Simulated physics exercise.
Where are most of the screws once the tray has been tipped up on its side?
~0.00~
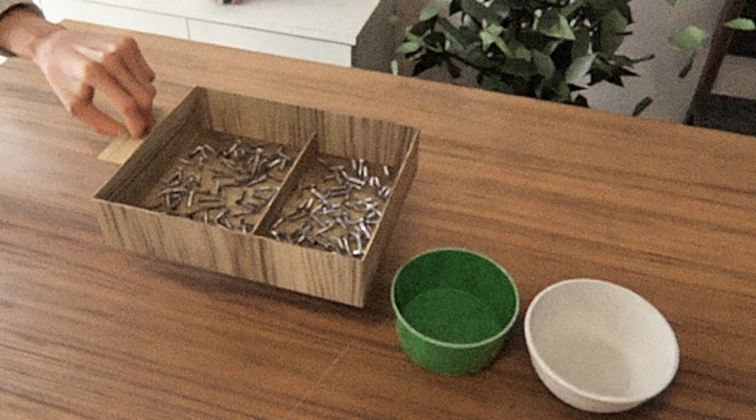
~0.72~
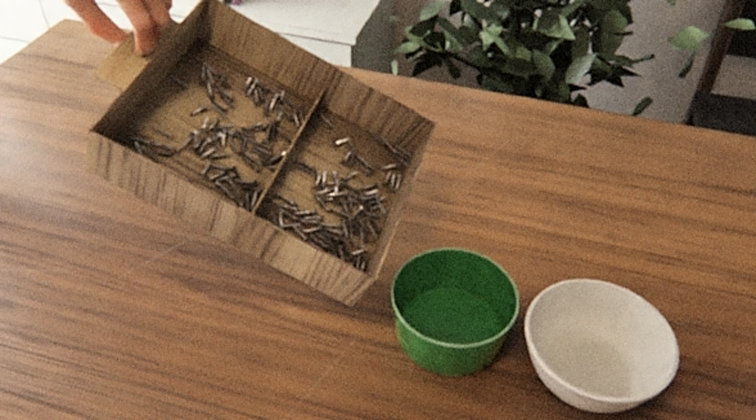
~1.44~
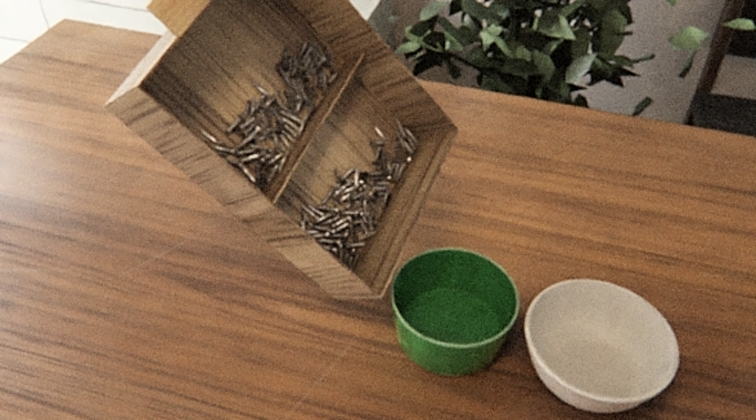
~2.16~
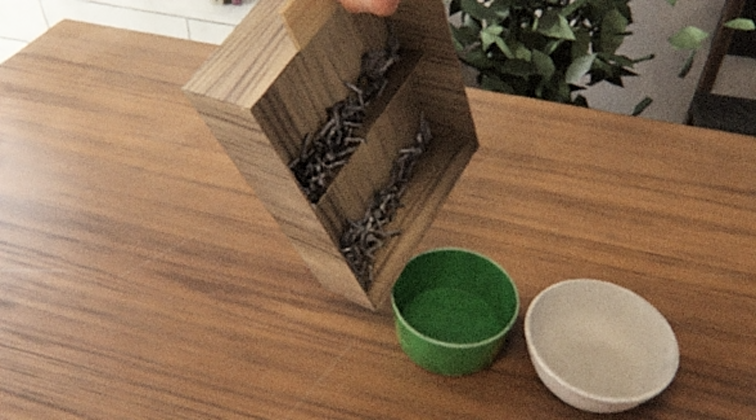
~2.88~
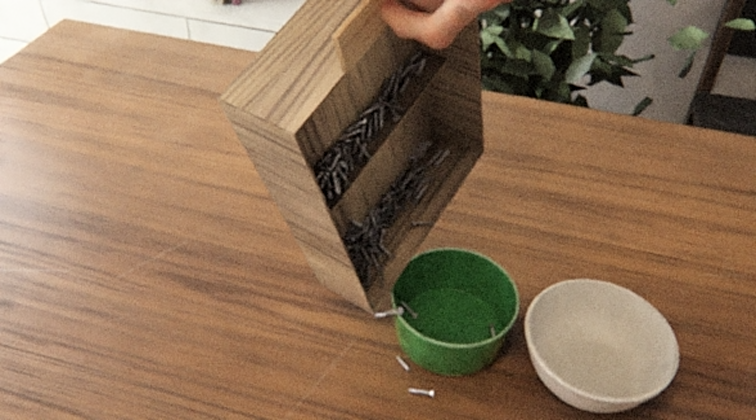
Most of the screws are still inside the divided wooden tray. Only a few have spilled out by the green dish, and the white bowl has none.
